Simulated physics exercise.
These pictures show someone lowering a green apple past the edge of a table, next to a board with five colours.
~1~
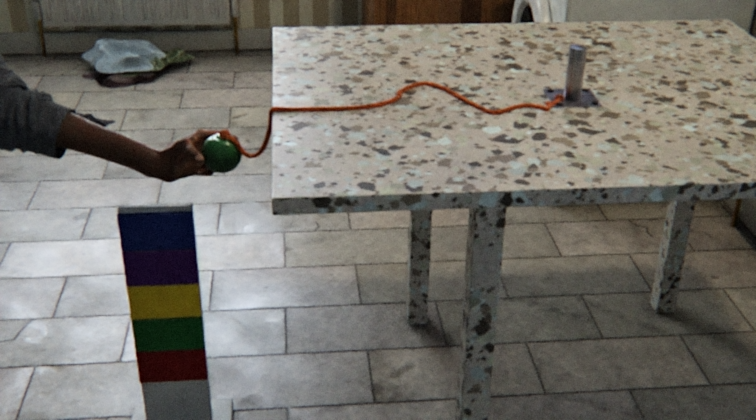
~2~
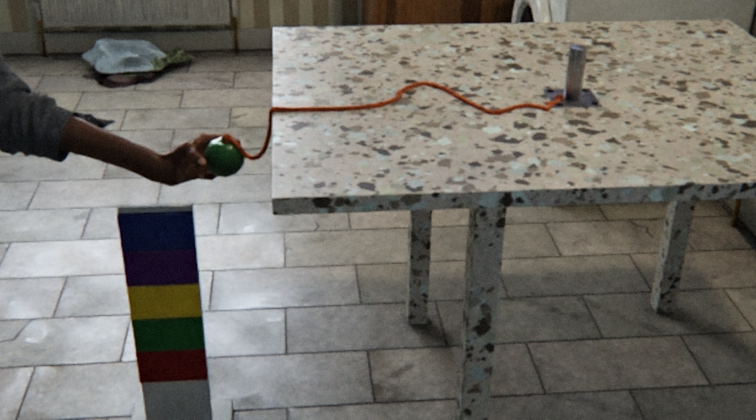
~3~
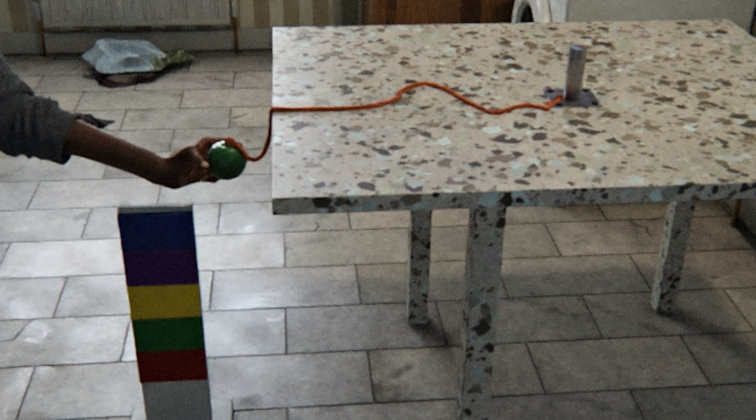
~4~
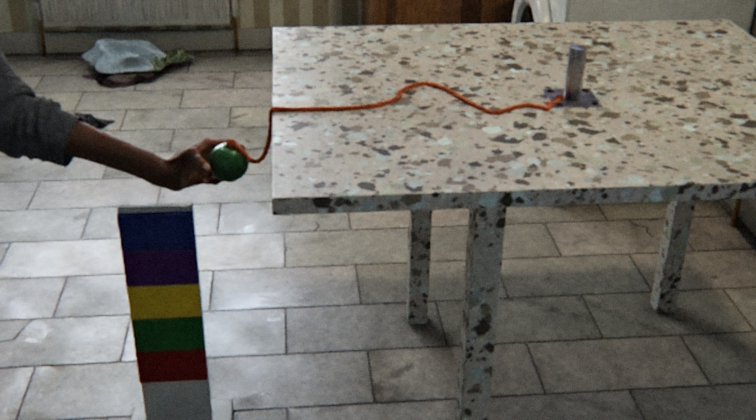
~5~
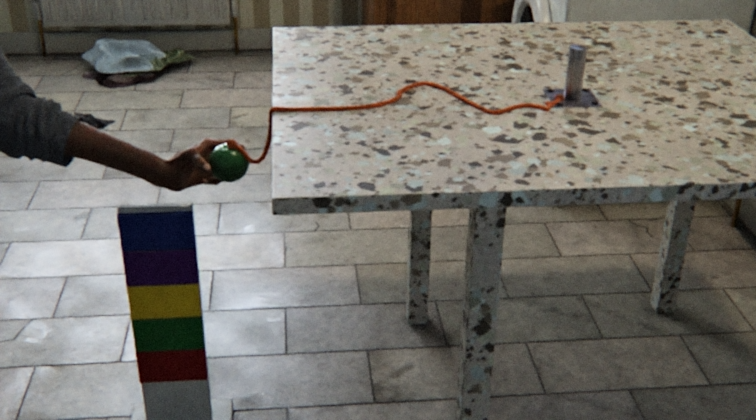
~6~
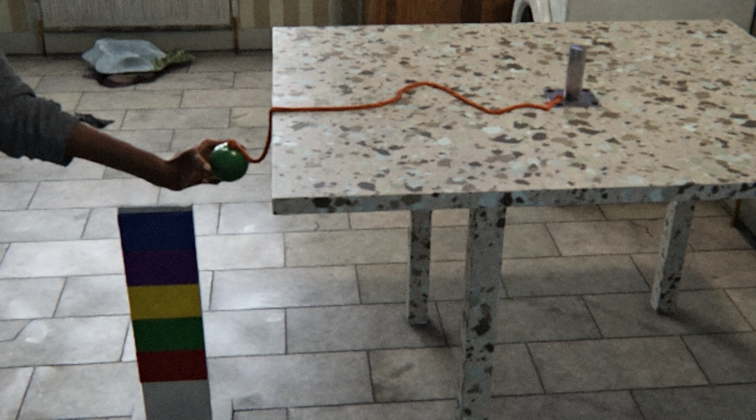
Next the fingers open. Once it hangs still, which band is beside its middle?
At yellow.
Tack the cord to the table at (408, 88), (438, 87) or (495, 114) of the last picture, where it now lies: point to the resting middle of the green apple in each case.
In that order: (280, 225), (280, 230) and (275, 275).
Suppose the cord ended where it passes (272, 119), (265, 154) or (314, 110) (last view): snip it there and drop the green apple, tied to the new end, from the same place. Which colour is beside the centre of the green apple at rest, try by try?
It would be blue; purple; no band.
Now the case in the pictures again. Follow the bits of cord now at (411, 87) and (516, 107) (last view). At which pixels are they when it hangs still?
About (331, 107), and the other about (482, 101).
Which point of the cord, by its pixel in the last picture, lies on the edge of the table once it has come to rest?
That spot is around (379, 105).
Soon after, apple near (263, 277); level with purple.
Then, apple near (297, 301); level with yellow.
At rest, apple near (280, 307); level with yellow. Its centre hangs level with the yellow band.
